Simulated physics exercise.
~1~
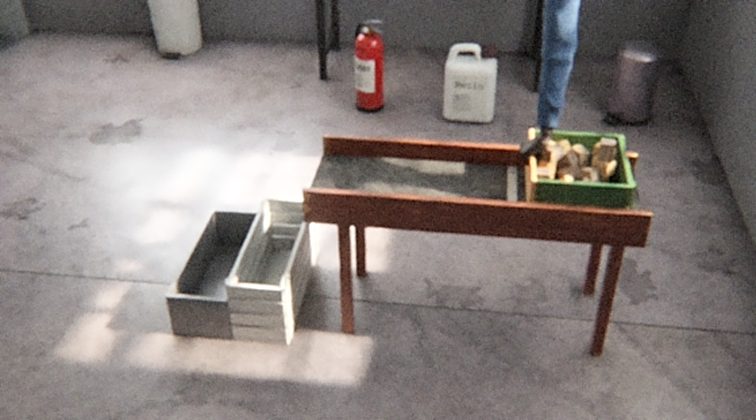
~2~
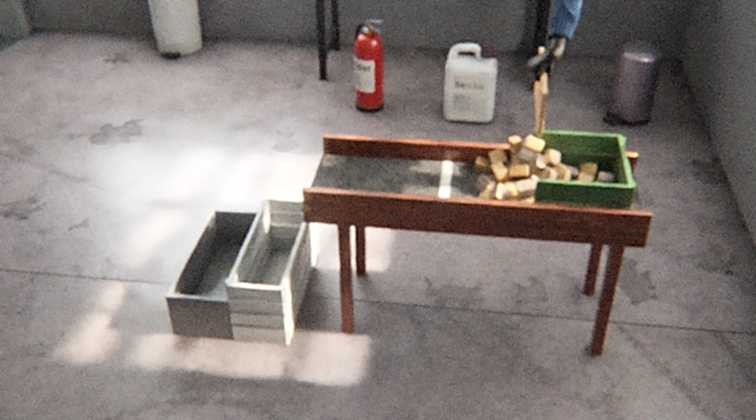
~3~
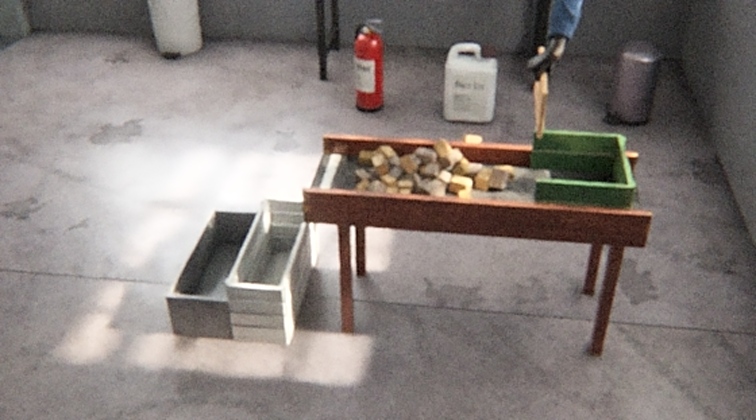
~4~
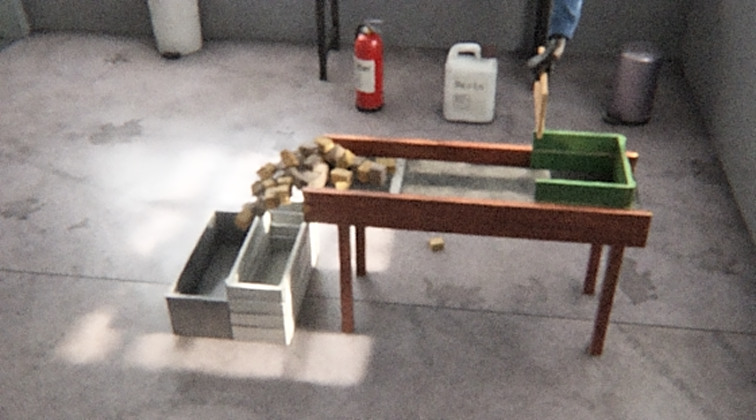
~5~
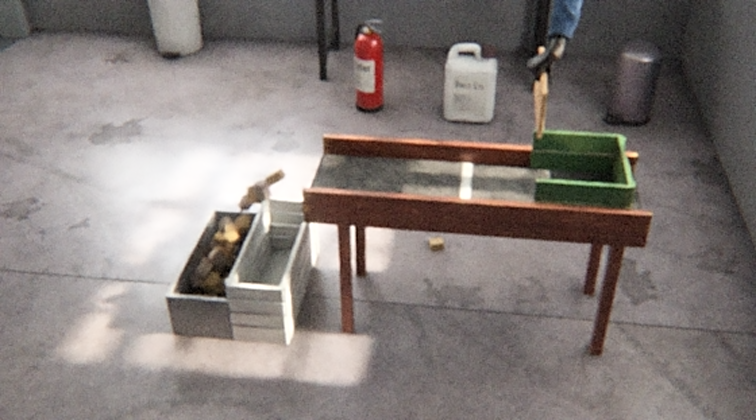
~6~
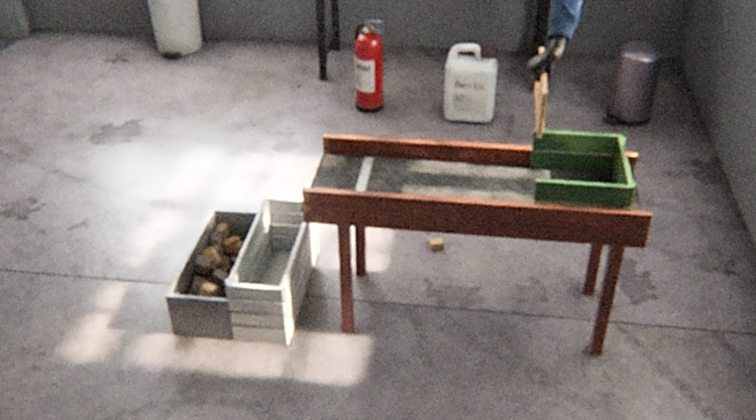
Wooden offcuts riding a belt leftward from a green pen, flying over the white tote into a grey box, one lying on the floor.
